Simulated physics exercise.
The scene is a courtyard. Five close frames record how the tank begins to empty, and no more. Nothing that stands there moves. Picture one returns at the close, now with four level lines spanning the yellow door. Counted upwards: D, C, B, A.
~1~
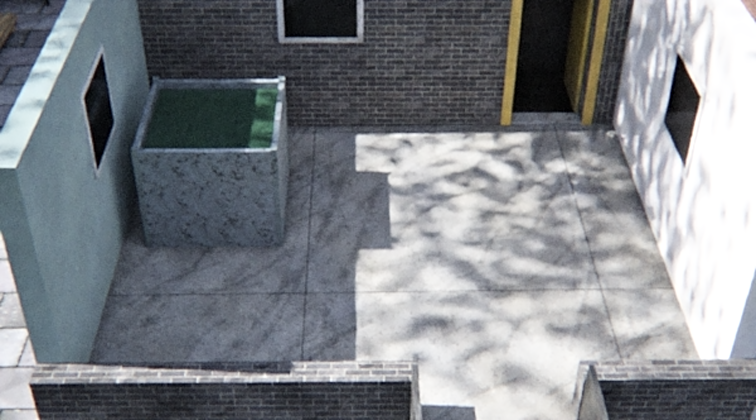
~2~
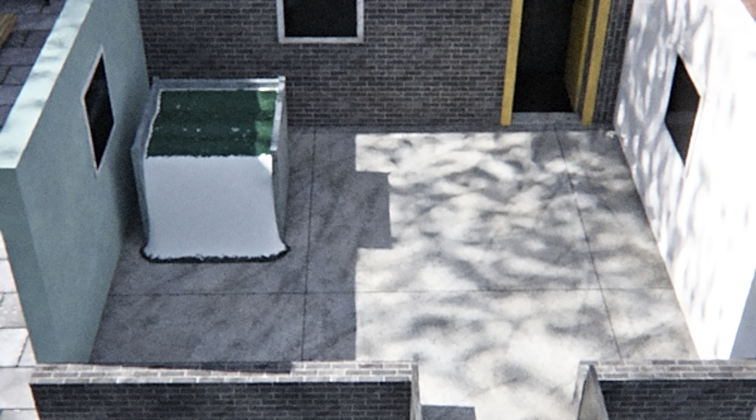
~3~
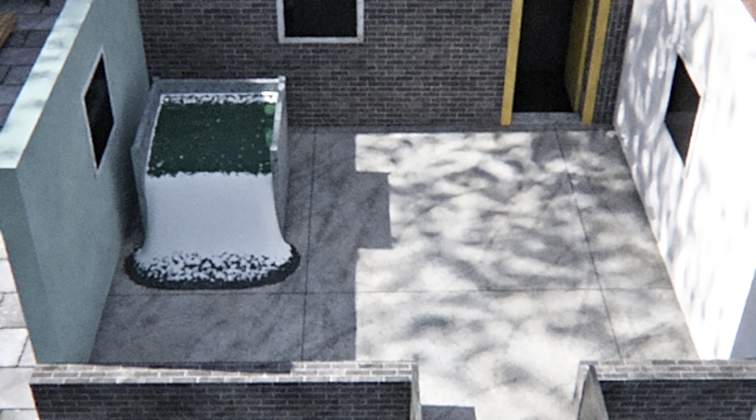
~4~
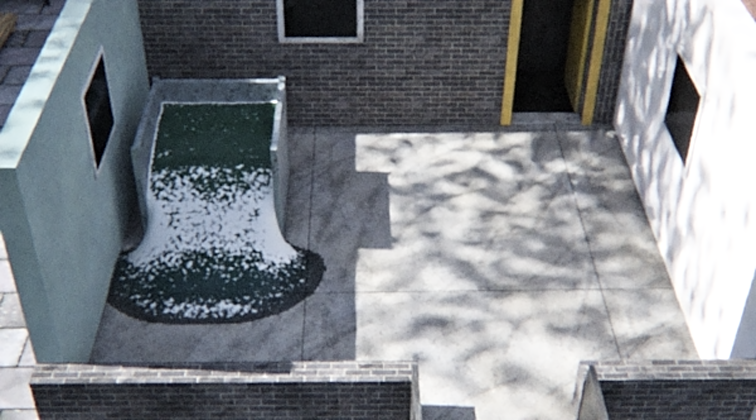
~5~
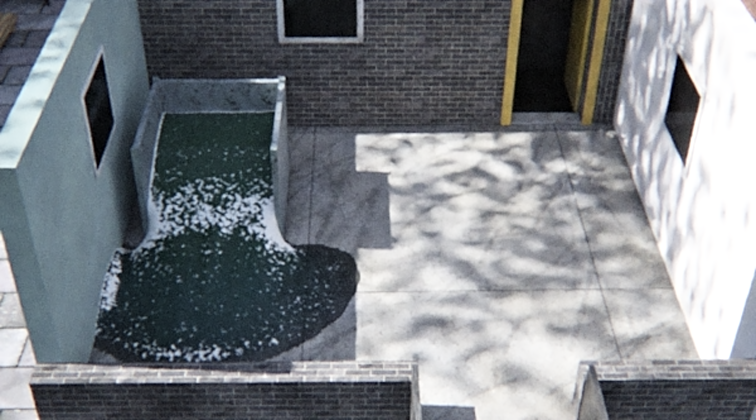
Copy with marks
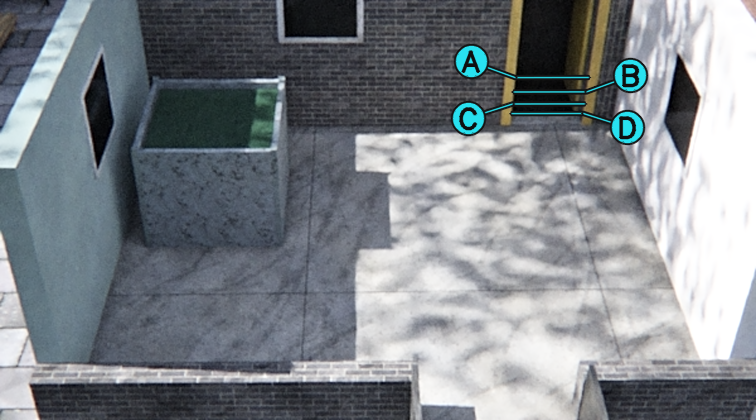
A walled courtyard of dark brick and pale plaster is seen from above by a still camera. A speckled grey tank of dark green water stands at the back left, a yellow-framed doorway at the back right, and dappled sunlight covers the right side of the floor. The tank's front opens and water pours out in white foam, spreading forward and sideways across the shaded paving.
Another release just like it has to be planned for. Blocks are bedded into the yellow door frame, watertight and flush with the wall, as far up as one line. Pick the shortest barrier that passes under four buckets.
The limit is D.
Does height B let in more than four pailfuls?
No, not at all.
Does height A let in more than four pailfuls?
No, that is safe.
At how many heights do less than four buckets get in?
All of them.
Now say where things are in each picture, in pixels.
Water in the tank at rest, its middle at (213, 120); foot of the yellow doorway at (546, 124); open gate at (499, 356), in the first frame.
Front seen at (279, 250), 2 % of the ground wet, in the second frame.
Front seen at (289, 265), 4 % of the ground wet, in the third frame.
Front seen at (261, 313), 8 % of the ground wet, in the fourth frame.
Front seen at (328, 316), 15 % of the ground wet, in the fifth frame.
On the marked copy, A at (552, 77); B at (550, 91); C at (548, 103); D at (547, 113); from the bottom up D, C, B, A.
If A is chosen, nothing gets over.
If B is chosen, nothing gets over.
If C is chosen, nothing gets over.
If D is chosen, a bucket or two gets in.
